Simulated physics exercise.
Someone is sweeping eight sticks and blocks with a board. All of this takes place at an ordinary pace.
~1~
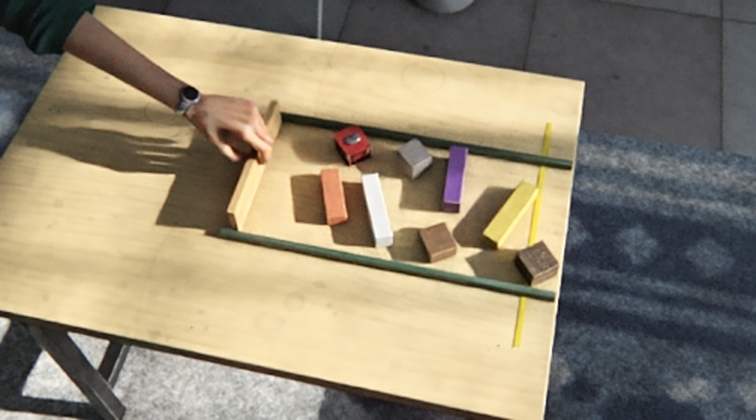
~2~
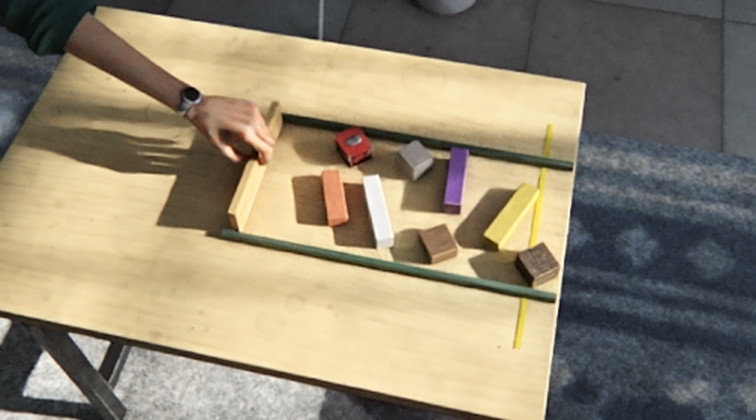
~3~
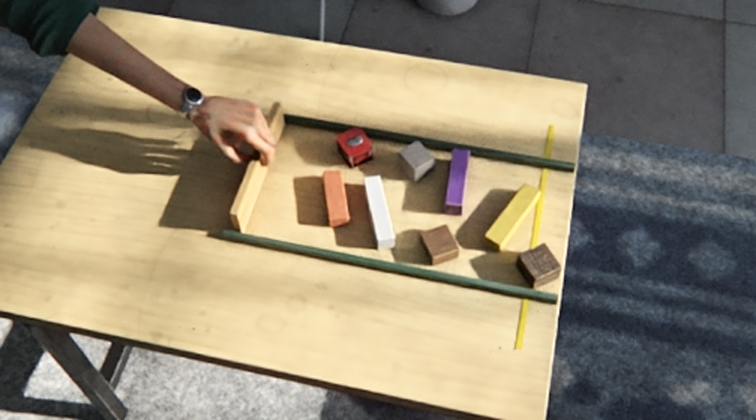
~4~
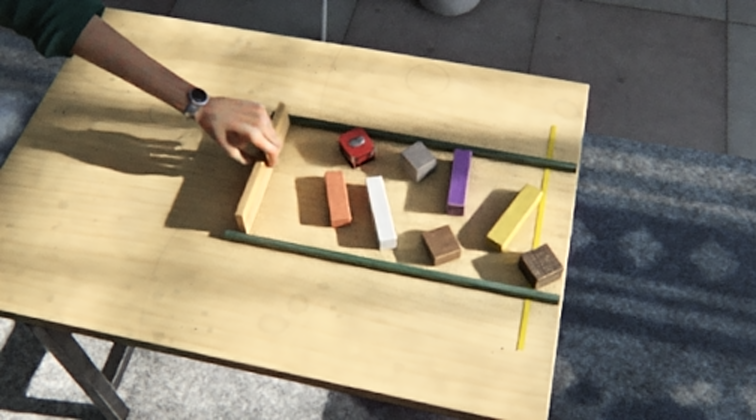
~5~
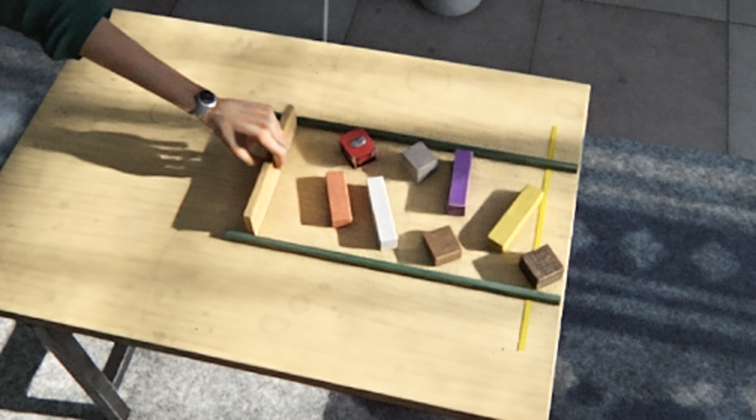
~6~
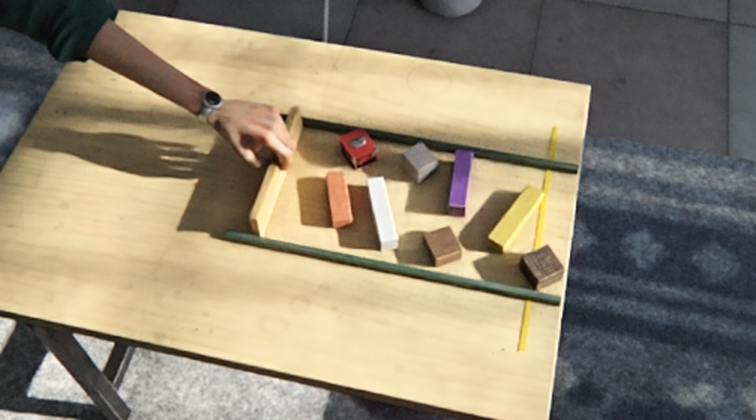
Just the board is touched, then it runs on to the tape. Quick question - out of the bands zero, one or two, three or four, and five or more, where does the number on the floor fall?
The ones that fall? Five or more of them, I think.
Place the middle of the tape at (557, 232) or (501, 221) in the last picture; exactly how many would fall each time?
Tallies in order: 6 and 1.
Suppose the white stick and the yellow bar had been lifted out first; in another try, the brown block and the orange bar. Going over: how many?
3, then 4.
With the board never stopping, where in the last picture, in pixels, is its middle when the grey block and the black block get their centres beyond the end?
Near (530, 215) and (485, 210).
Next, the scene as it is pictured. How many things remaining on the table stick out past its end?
1, I think.
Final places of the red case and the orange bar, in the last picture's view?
Final pixels, roughly: (560, 195) for the first, (548, 240) for the other.
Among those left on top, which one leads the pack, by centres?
The white stick is it.
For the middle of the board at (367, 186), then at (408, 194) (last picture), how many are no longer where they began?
I get 4 at the one place and 6 at the other.
A little later, none off yet; black block at rest near (542, 268); yellow bar at rest near (516, 219); purple bar at rest near (461, 183).
Next, none off yet; black block at rest near (542, 268); yellow bar shifted a little near (526, 222); purple bar shifted about its own width near (520, 199).
When it is over, the number that fall off is five or more; down, grey block, brown block, purple bar, yellow bar and black block.
